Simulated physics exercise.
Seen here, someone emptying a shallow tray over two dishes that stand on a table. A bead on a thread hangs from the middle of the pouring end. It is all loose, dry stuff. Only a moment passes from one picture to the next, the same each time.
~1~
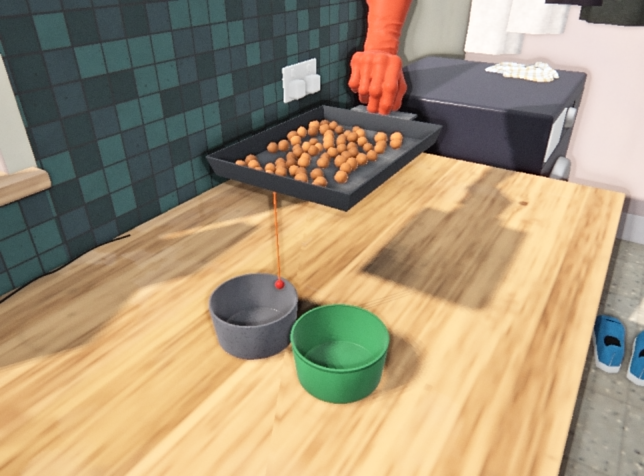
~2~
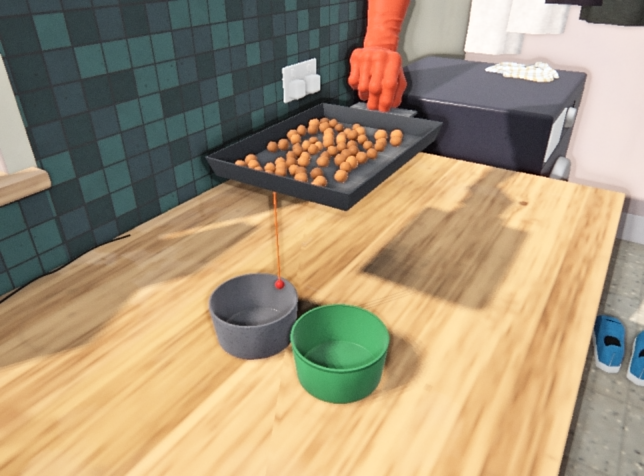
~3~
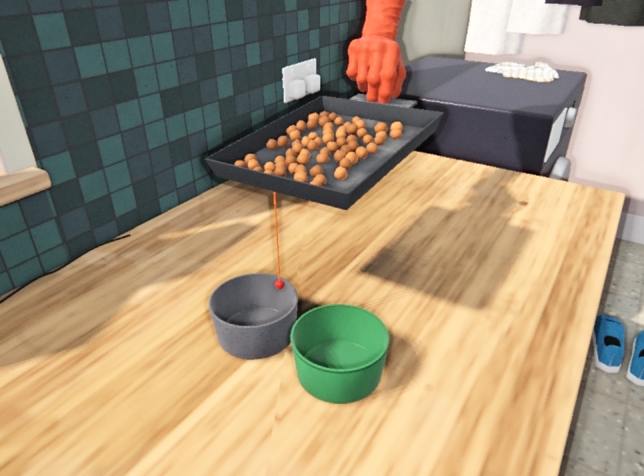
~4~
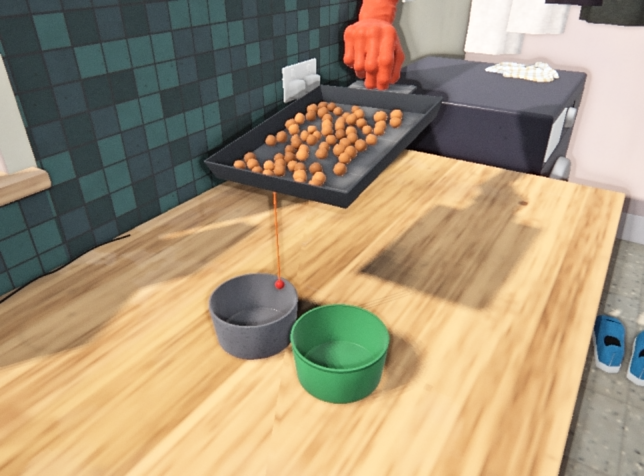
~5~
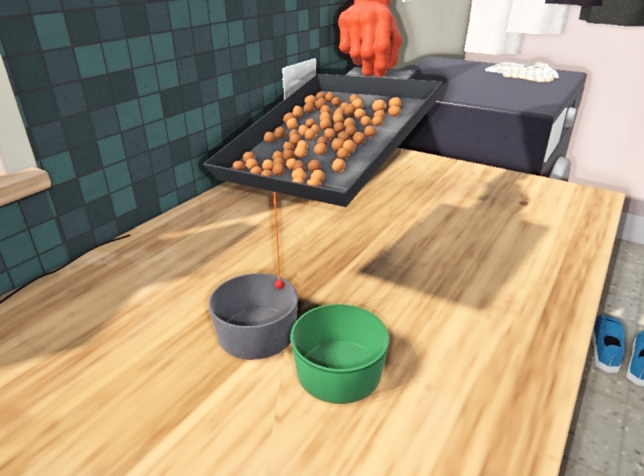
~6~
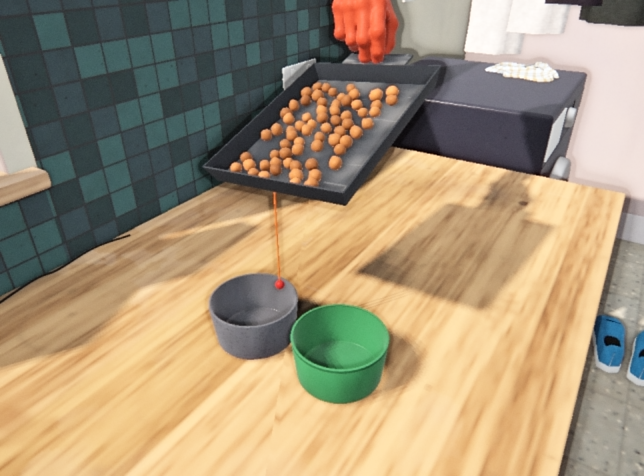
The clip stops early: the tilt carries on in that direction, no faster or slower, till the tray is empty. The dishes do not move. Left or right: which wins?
The left-hand dish gets more.
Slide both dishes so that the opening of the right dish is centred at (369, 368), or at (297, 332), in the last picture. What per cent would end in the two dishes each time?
In turn 20 and 80 in a hundred.
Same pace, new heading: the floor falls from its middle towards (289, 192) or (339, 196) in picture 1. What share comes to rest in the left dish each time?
The first gives 10 %, the second 0 %.
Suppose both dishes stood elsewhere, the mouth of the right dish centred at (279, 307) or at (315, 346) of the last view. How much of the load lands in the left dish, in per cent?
Roughly 50 per cent, and 60 per cent.
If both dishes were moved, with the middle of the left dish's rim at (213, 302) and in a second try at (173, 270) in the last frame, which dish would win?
In turn: The left-hand dish; the dish on the right.
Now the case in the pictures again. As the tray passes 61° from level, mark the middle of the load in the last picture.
Roughly at (253, 150).
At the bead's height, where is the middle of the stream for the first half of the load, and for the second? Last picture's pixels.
First near (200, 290), later near (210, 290).
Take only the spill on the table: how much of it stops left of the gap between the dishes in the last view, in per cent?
Some 100 per cent.
Soon after the last picture, tray tipped steeply; all on the tray.
A little later, tray tipped right over; most on the tray; a stray few outside both; a small part in the air.
Later still, tray tipped past a quarter turn; about a quarter in the left dish; about two thirds outside both.
At rest, tray tipped past a quarter turn; none in the right dish; about a quarter in the left dish; about two thirds outside both.
